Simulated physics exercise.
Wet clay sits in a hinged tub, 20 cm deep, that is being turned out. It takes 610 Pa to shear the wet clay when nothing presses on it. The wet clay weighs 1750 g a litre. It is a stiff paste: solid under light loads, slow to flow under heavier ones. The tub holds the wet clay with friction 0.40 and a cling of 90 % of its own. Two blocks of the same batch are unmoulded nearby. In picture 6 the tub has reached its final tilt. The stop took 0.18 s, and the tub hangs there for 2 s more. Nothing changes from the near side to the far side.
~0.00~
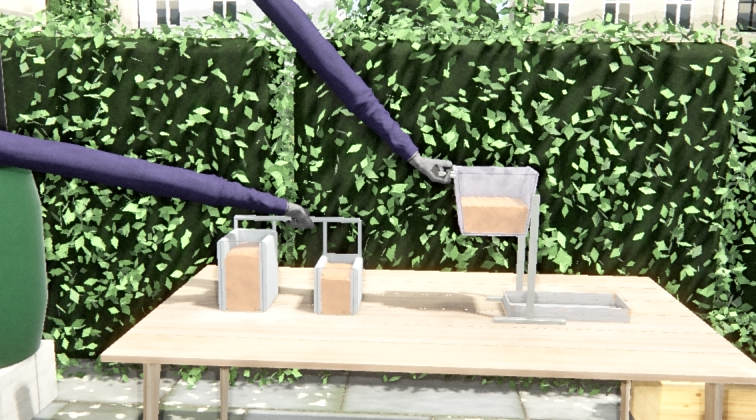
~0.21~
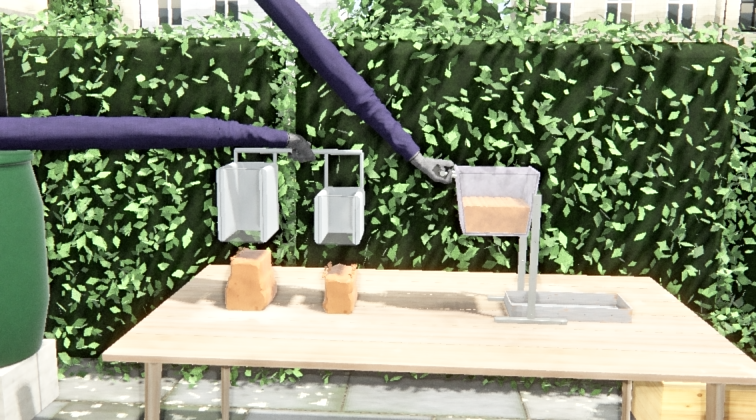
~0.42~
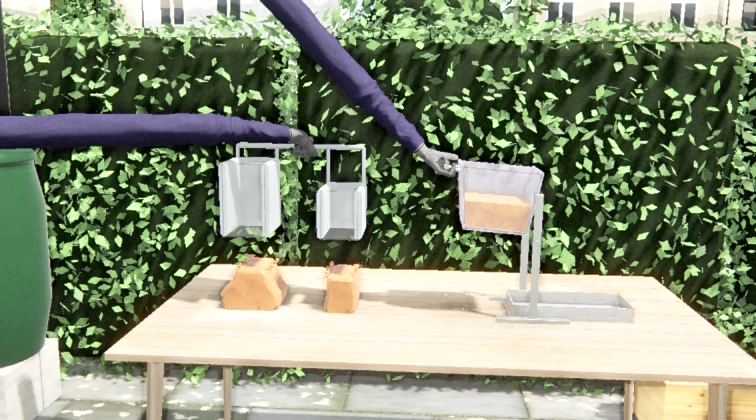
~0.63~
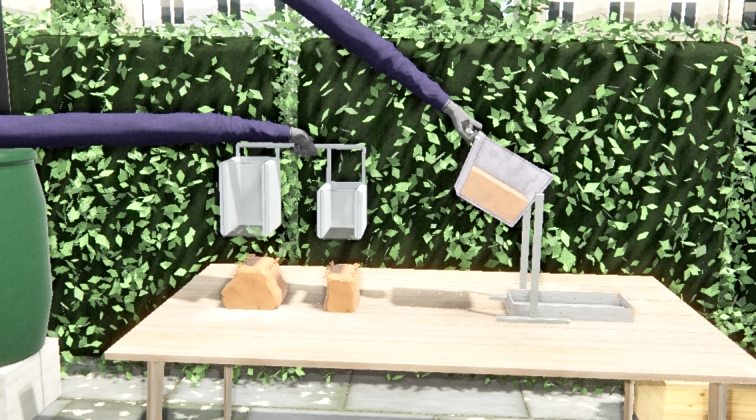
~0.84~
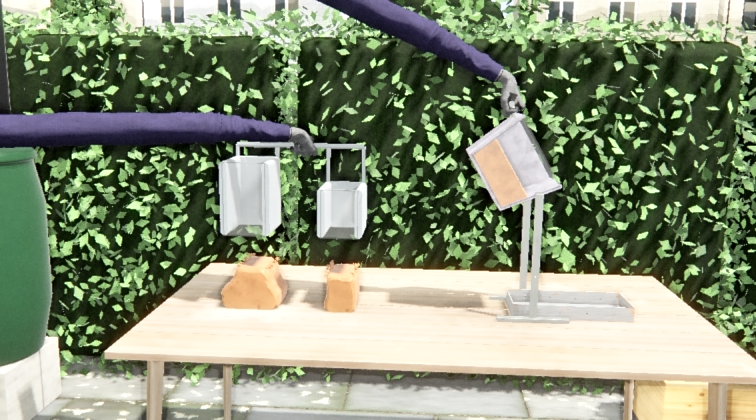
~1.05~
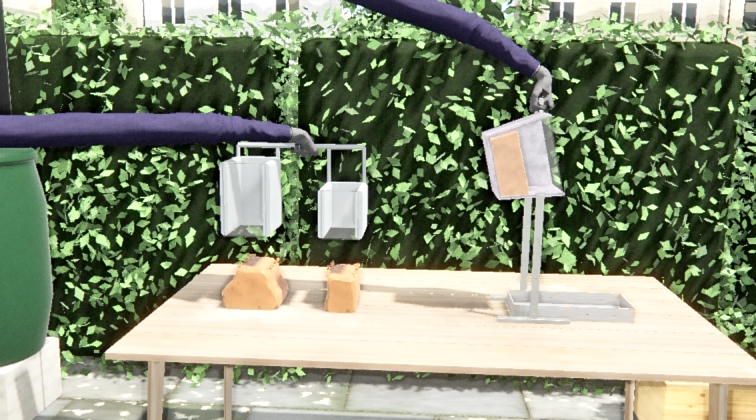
A purple-sleeved arm lifted two joined moulds off two clay blocks, and the larger block slumped while the smaller kept its shape; then another arm tilted a clear tub of clay steeply to the right.
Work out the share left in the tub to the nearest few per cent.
About 100 %.
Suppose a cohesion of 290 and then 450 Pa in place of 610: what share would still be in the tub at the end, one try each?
In turn about 100 %, 100 %.
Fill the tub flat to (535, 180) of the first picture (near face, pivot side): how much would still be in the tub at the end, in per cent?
It would be near 75 %.
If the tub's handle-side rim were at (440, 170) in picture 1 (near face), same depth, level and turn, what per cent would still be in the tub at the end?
Then about 100 %.
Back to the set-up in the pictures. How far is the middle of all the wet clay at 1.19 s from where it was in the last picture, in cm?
About 0 cm.
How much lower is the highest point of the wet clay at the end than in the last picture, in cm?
About 1 cm.
By 1.19 s, the tub is at 77 degrees and holds 100 %.
By 1.36 s, the tub is at 77 degrees and holds 100 %.
By 1.53 s, the tub is at 77 degrees and holds 100 %.
By 1.70 s, the tub is at 77 degrees and holds 100 %.
By 3.05 s, at the end, the tub is at 77 degrees and holds 100 %.
